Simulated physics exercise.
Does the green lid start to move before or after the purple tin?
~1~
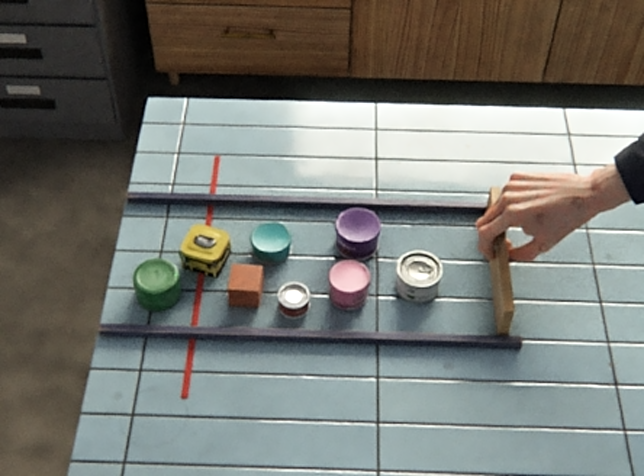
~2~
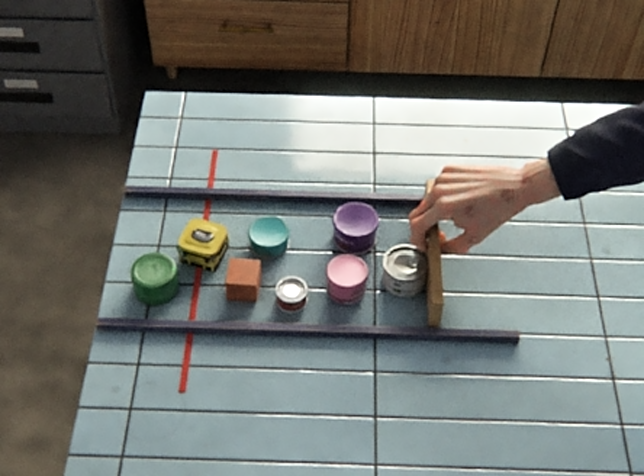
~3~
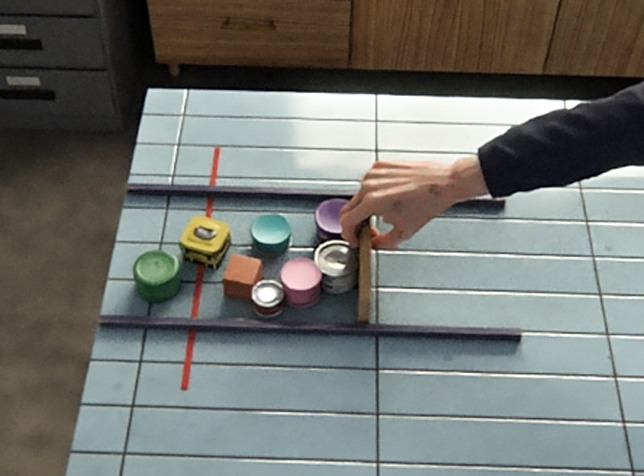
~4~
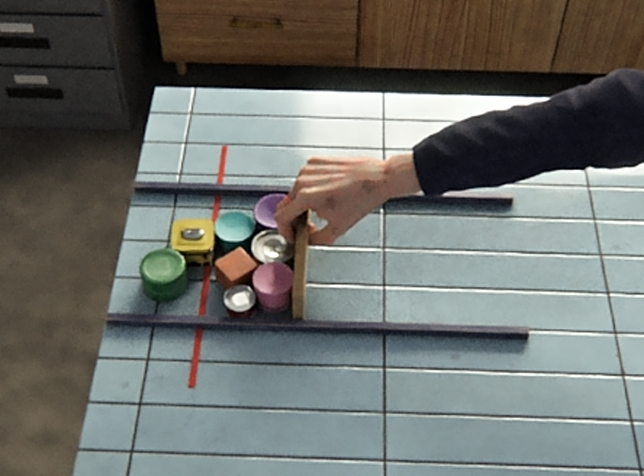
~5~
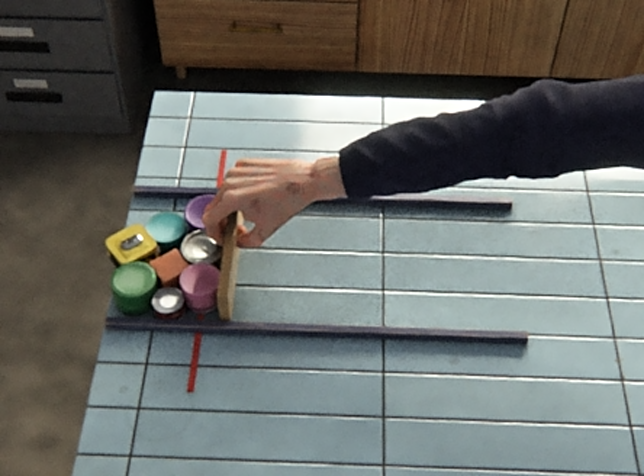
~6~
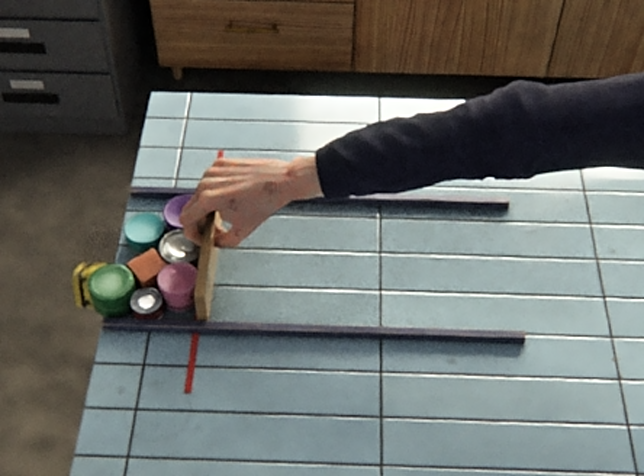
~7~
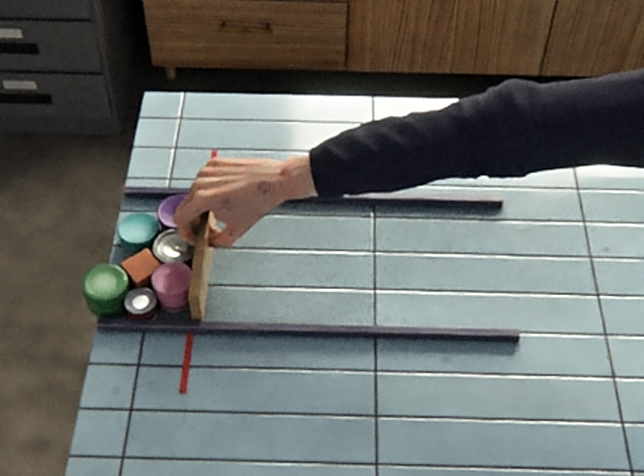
The green lid starts to move after the purple tin. The purple tin is already being pushed left while the lid still sits in its place, and the lid shifts only once the bunched pieces are pushed farther along.
